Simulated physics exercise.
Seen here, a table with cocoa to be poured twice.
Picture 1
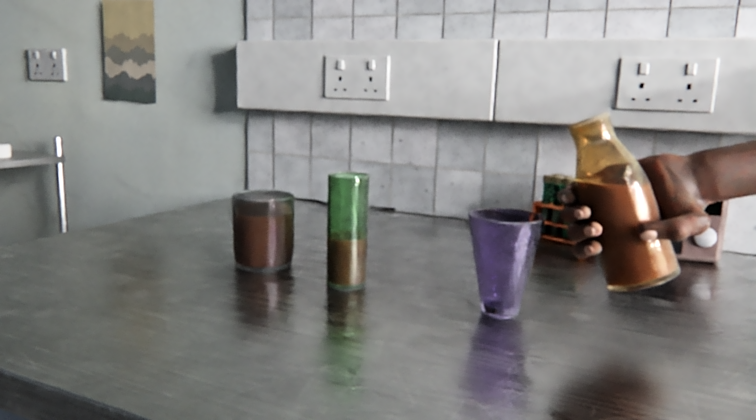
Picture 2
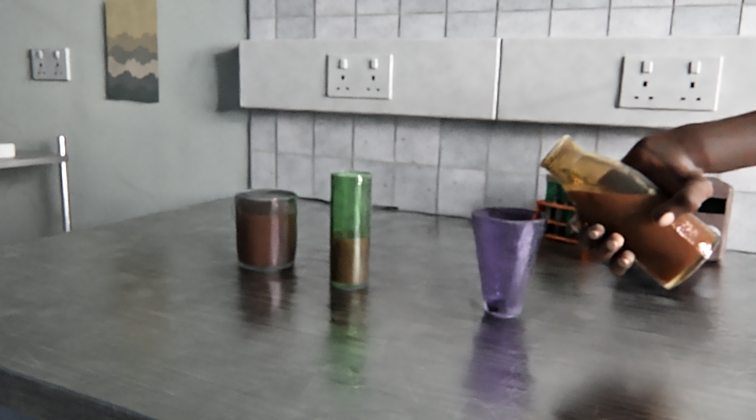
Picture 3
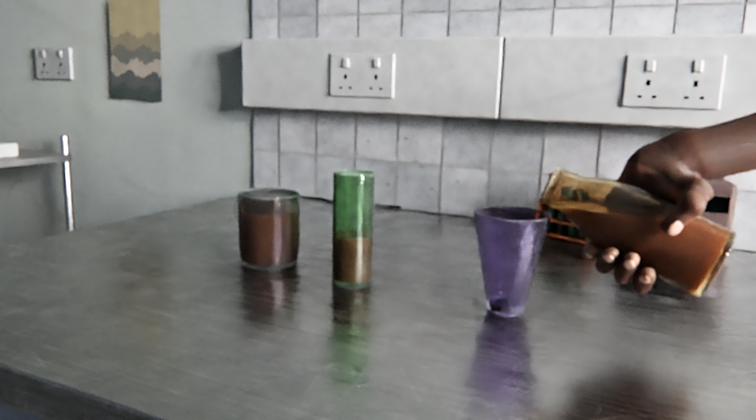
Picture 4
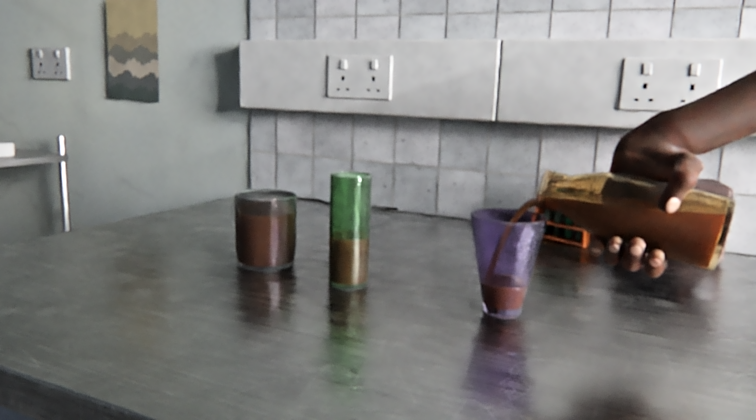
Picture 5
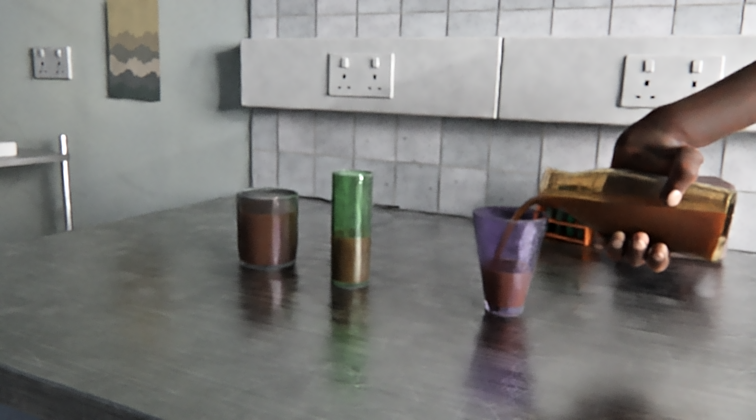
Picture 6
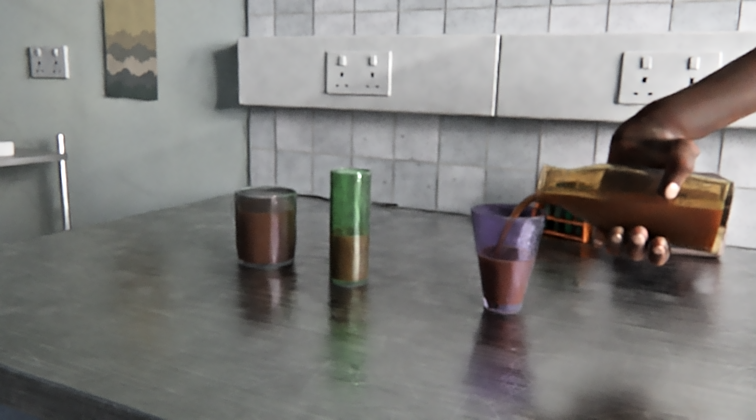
A hand tilted a bottle of brown drink over to the left until a stream ran into the empty purple glass, filling it to about half, while the green glass and the mug stood still.
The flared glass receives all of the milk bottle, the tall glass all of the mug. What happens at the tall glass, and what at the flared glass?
The tall glass overflows and the flared glass overflows.
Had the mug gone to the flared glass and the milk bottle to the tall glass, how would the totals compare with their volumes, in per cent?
First 110 %, second 200 %.
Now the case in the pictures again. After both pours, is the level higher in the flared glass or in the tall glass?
In the one on the left.
Shortly, the flared glass is nearly full.
Then, the flared glass is full to the brim, some went over its rim.
At the finish, the tall glass is full to the brim, some went over its rim; the flared glass is full to the brim, some went over its rim.
